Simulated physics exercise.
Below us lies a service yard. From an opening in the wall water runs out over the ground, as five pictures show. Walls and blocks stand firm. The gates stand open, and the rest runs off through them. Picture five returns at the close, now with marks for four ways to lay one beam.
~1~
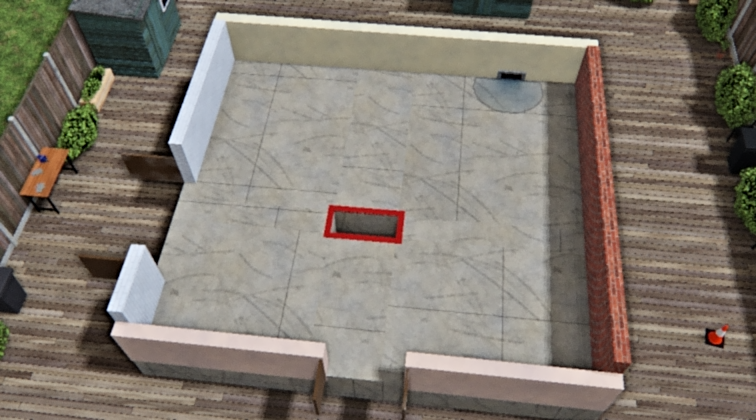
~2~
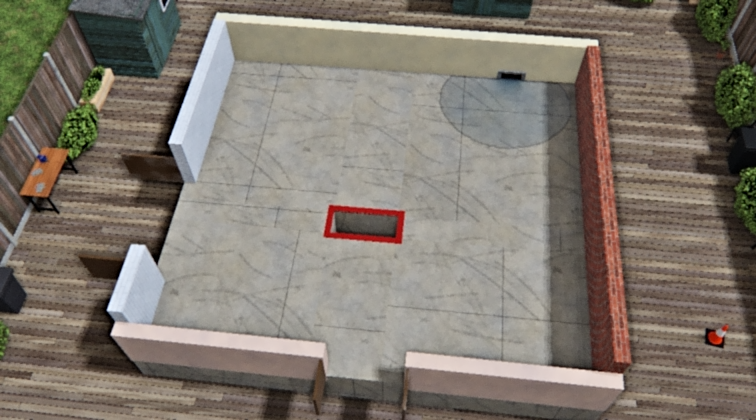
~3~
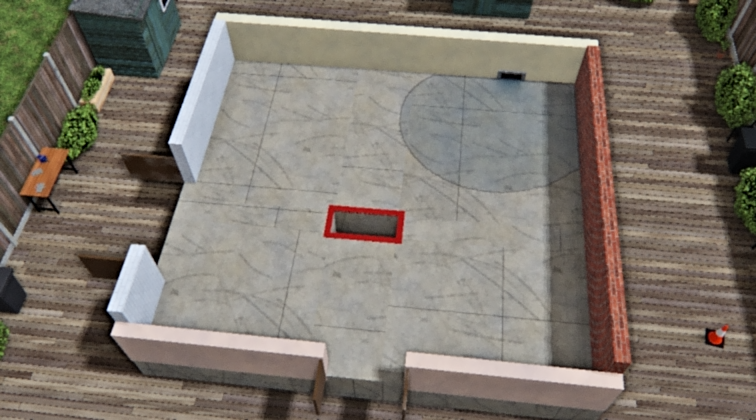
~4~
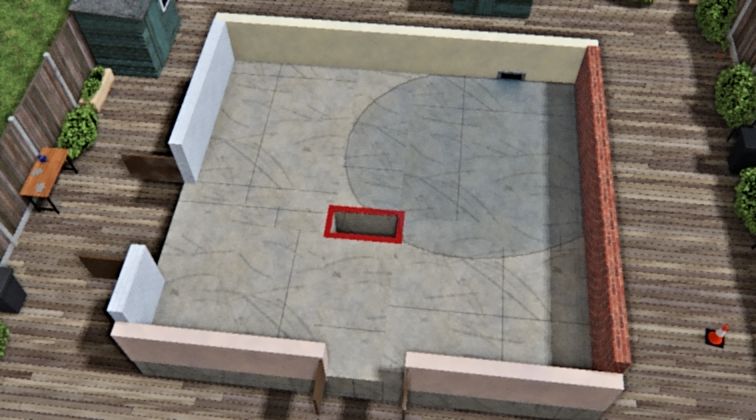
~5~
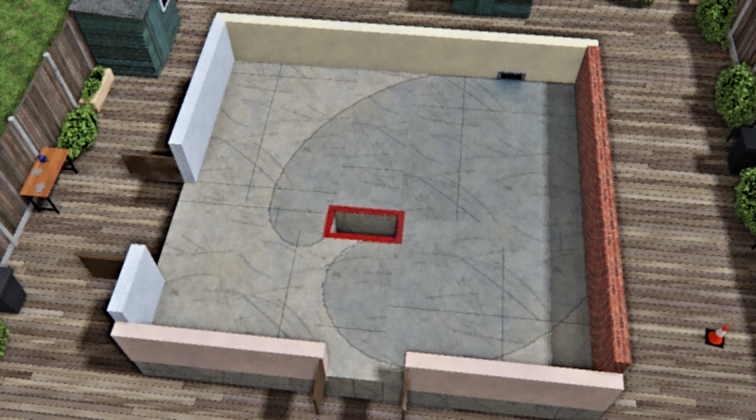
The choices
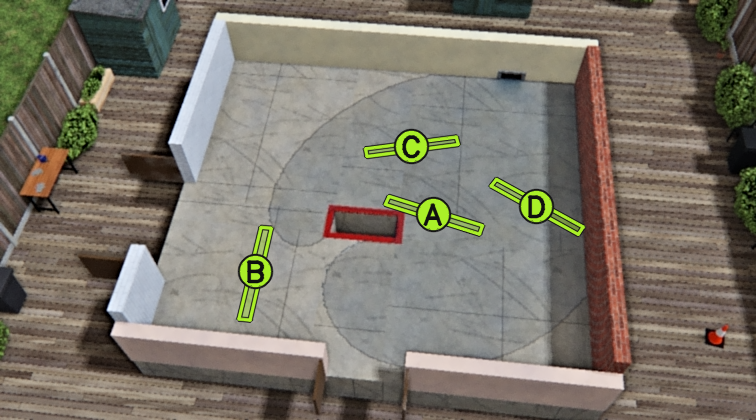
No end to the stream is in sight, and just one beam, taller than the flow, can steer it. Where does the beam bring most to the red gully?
It is D.
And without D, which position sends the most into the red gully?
That would be B.
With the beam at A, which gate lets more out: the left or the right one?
The left gate.
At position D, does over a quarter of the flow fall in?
Yes, it does.
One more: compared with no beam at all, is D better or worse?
Position D is better.
On the marked copy, A from (387, 200) to (480, 229); B from (244, 319) to (266, 227); C from (366, 152) to (457, 140); D from (493, 182) to (580, 230).
For position A, about 11 % of the stream goes into the red gully, about 84 % out by the gates.
For position B, about 26 % of the stream goes into the red gully, about 69 % out by the gates.
For position C, about 14 % of the stream goes into the red gully, about 81 % out by the gates.
For position D, about 47 % of the stream goes into the red gully, about 49 % out by the gates.
